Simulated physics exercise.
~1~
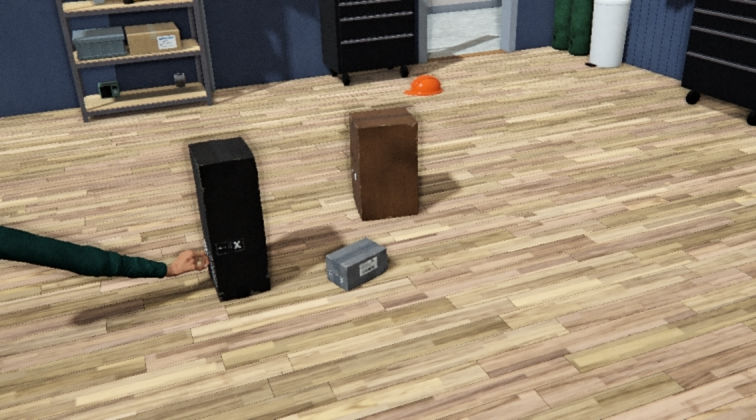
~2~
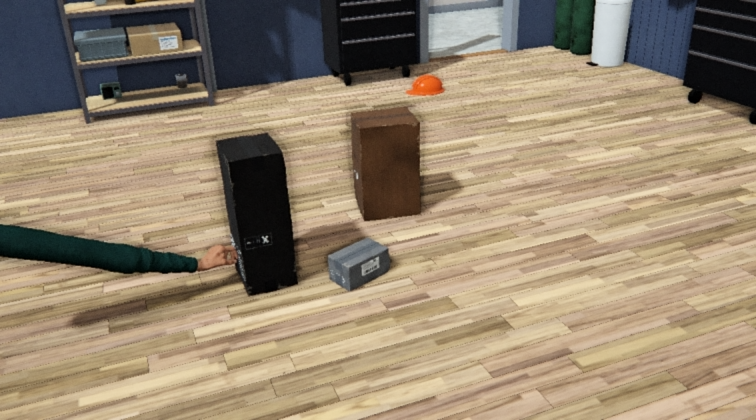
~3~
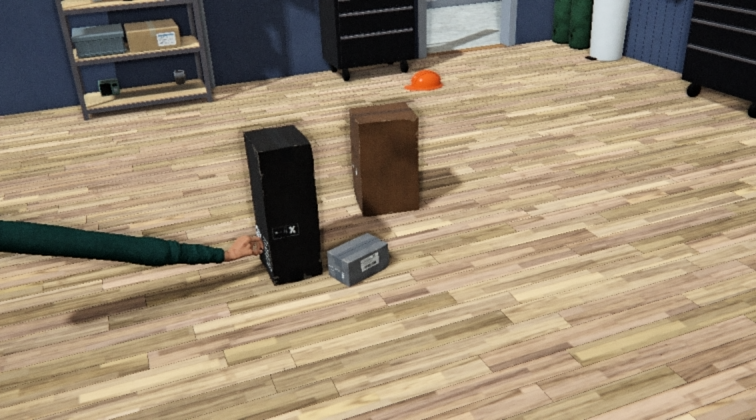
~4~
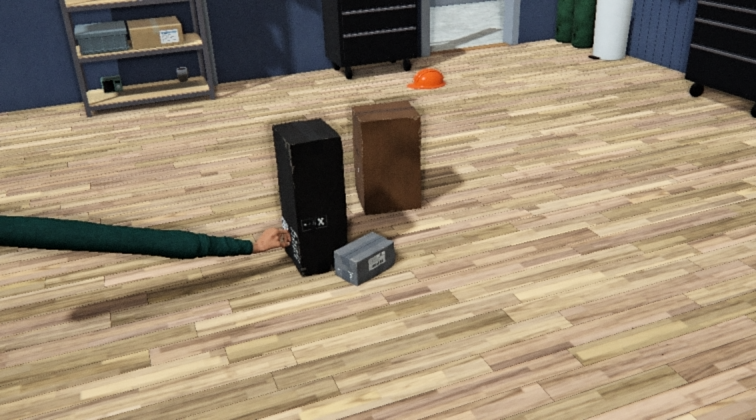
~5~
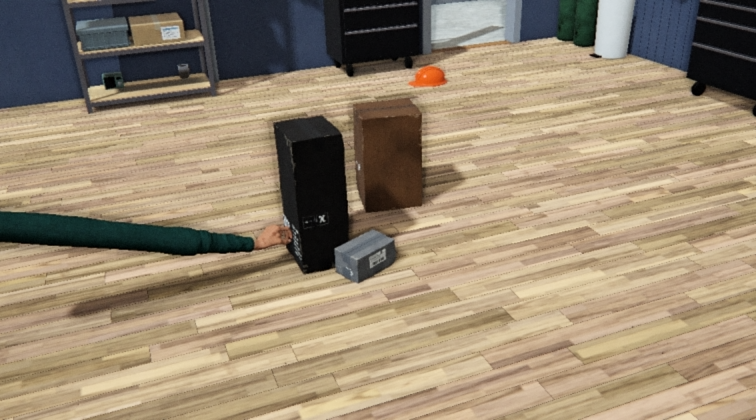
A tall black box slid to the right across the wooden floor as a hand in a green sleeve pushed it low on its side, and it ended up still upright beside the small gray box, with the brown box standing unmoved behind.
